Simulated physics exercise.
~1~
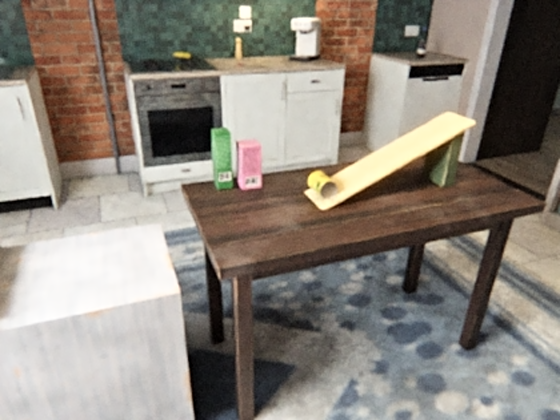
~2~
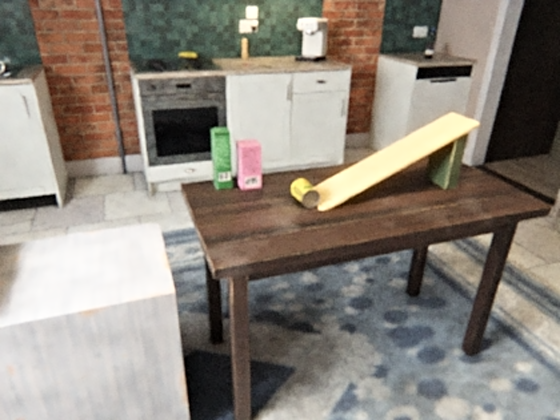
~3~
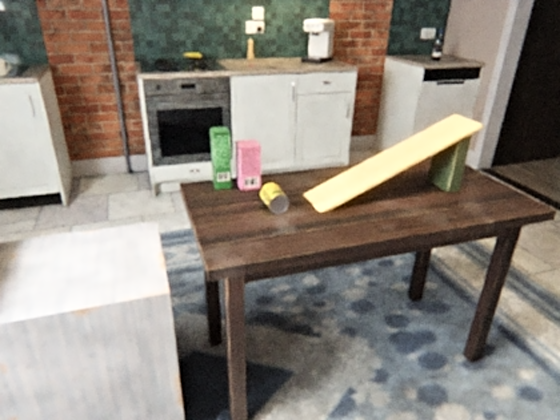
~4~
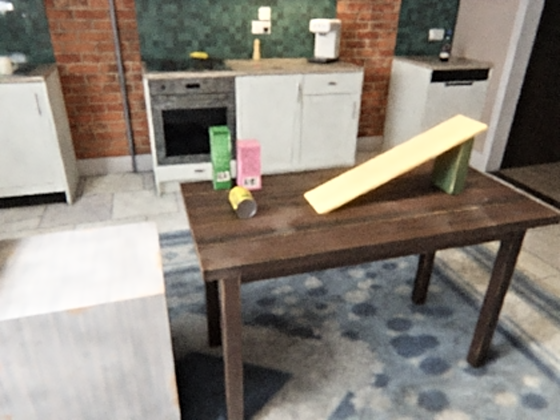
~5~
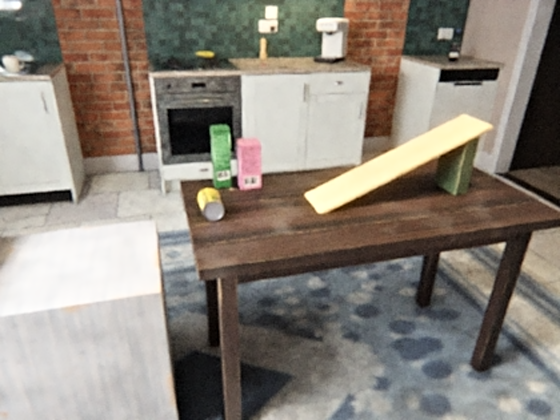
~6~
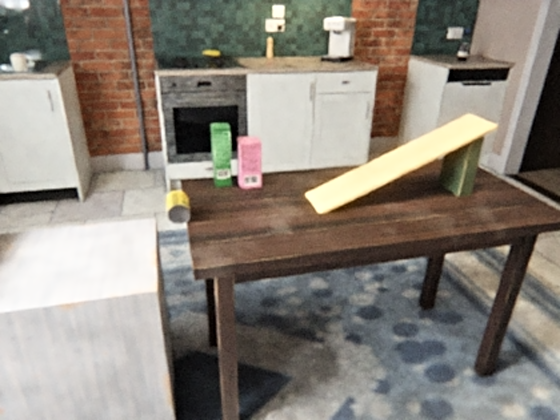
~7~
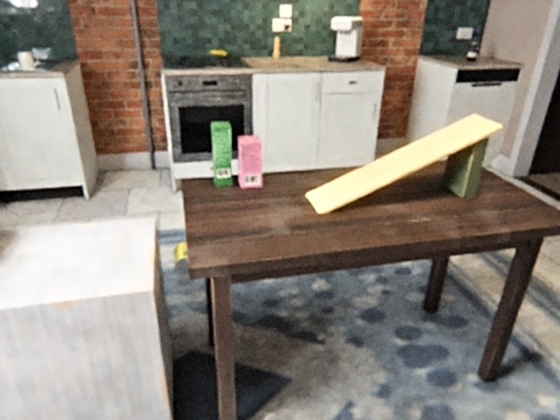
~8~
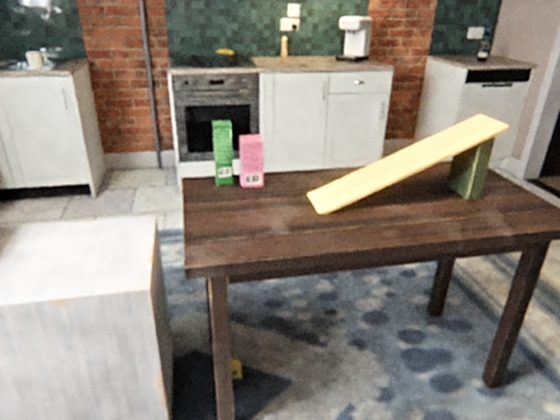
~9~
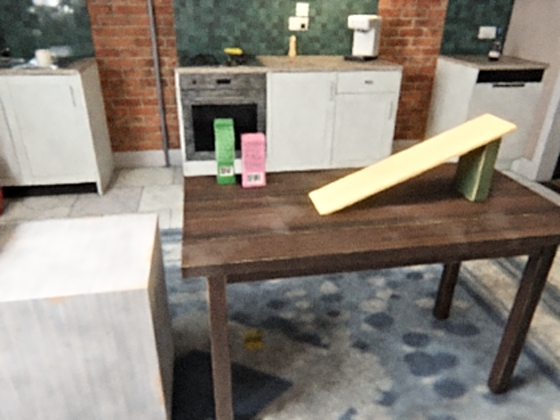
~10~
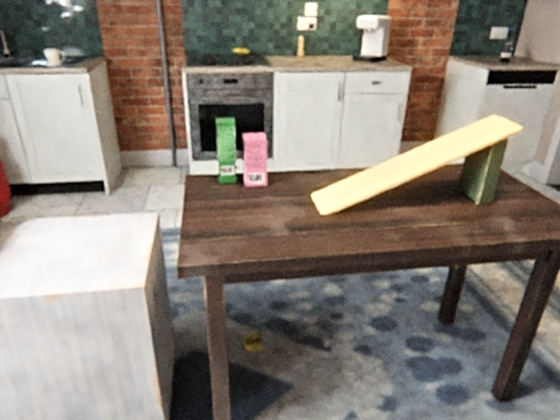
Yellow tin rolling off a ramp and left across a wooden table, dropping off the edge and ending on the floor below.
